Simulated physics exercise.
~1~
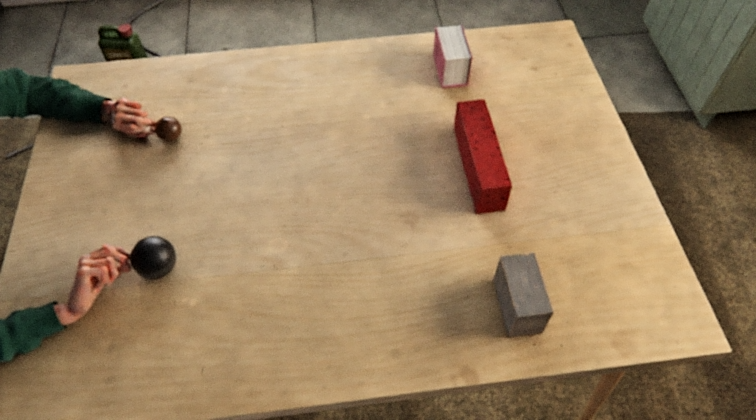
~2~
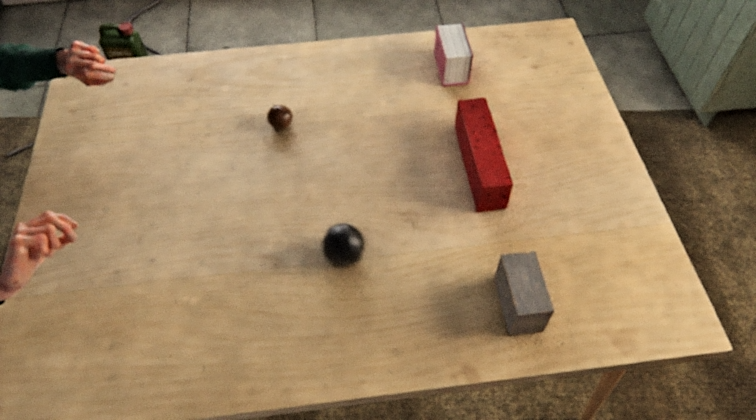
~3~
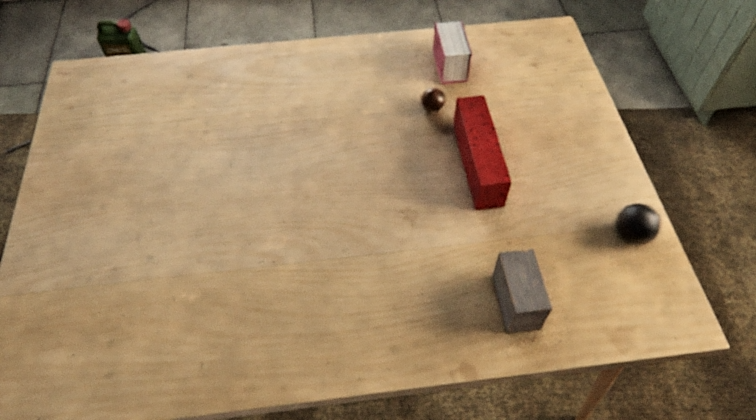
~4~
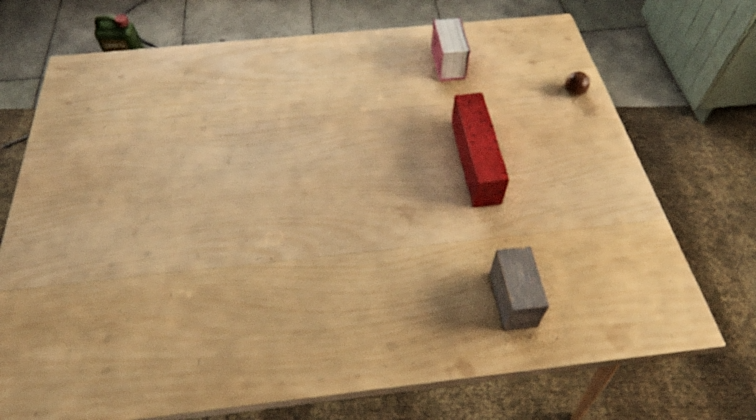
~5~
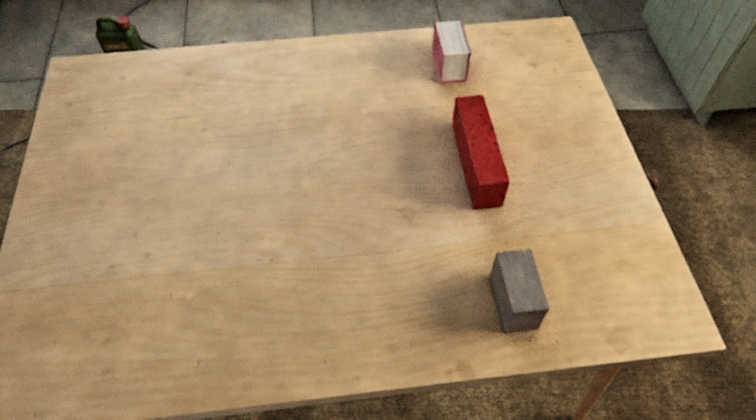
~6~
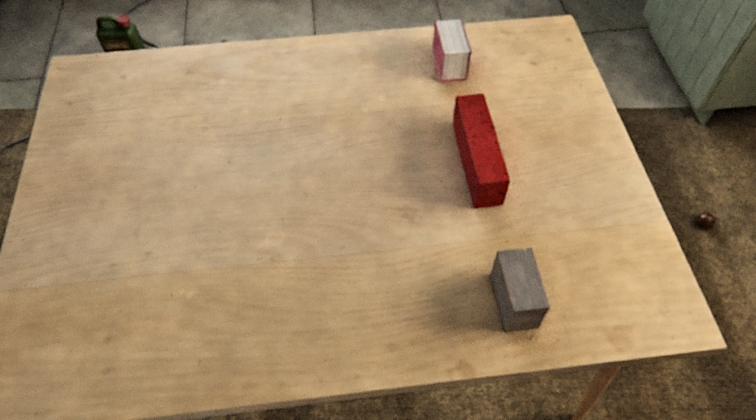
In the video, two hands release a black ball and a small brown ball across a wooden table, and both roll right through separate gaps between a pink book, a red brick and a grey block, then leave the table, the brown one ending on the floor.
